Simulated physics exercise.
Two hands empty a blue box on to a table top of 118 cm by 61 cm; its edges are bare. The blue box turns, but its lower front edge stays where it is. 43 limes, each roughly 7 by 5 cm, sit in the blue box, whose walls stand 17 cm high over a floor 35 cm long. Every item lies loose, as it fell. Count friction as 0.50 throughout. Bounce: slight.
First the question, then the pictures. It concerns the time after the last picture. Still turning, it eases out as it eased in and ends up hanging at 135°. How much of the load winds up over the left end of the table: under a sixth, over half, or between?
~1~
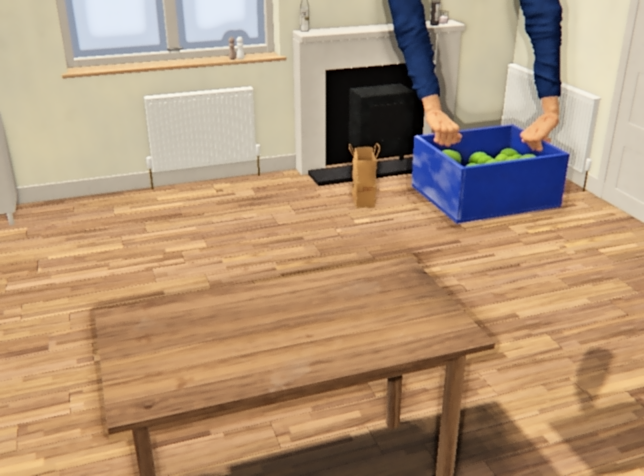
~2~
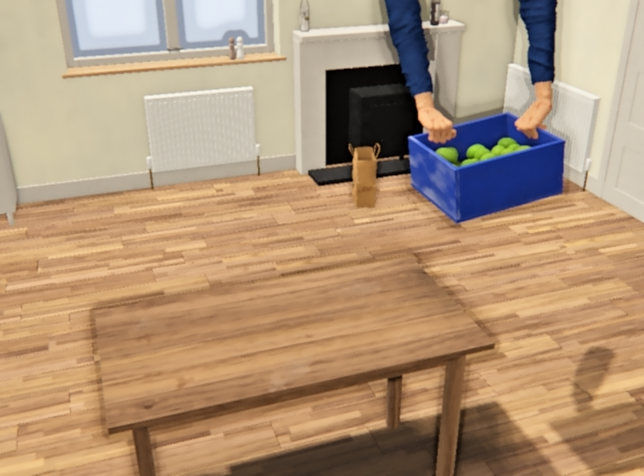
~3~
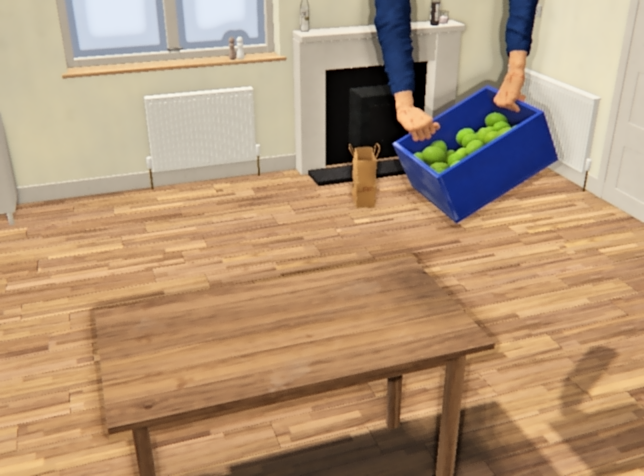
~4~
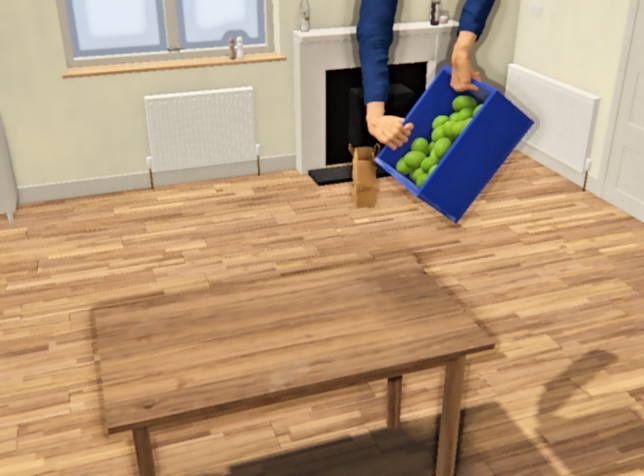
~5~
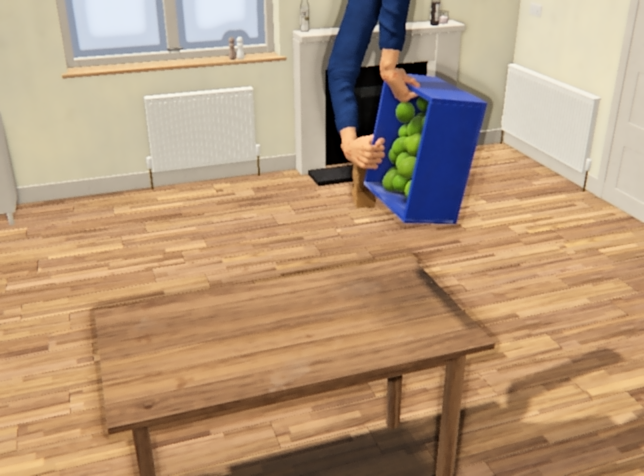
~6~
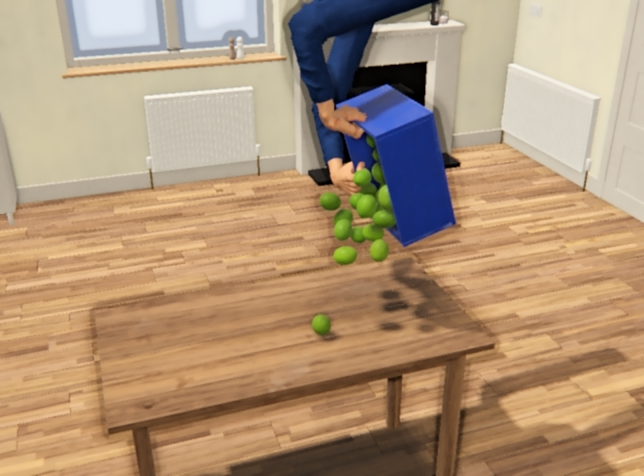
Result: A tiny fraction of them end over the left end of the table.
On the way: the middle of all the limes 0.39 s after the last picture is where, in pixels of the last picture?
Roughly at pixel (330, 305).
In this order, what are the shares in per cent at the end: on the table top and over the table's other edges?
Around 65 per cent and 30 per cent, in that order.
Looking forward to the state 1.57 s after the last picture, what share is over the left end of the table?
About 5 per cent.
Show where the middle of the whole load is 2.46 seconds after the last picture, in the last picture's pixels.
I'd place it about (302, 311) in the last view.
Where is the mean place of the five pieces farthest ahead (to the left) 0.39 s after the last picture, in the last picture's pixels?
At about (233, 323).
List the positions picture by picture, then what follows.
In the first frame (places track the rim corner closest to us here), blue box (465, 167); tipped 0°; all still inside.
In the second frame, blue box (458, 168); tipped 7°.
In the third frame, blue box (440, 175); tipped 26°.
In the fourth frame, blue box (418, 192); tipped 52°.
In the fifth frame, blue box (404, 218); tipped 80°.
In the sixth frame, blue box (402, 243); tipped 106°; 11 out, the lowest lime at (322, 325).
Then, 0.39 s after the last picture, tilt 132°; 2 still in the blue box, 33 on the table top and 8 in the air.
Then, 0.89 s after the last picture, tilt 135°; 34 on the table top and 9 over the table's other edges.
Then, 1.57 s after the last picture, tilt 135°; 29 on the table top, 3 over the left end of the table and 11 over the table's other edges.
Final count (2.46 s after the last picture), 28 on the table top, 3 over the left end of the table and 12 over the table's other edges. Asked share, 3 of 43, 7 per cent.
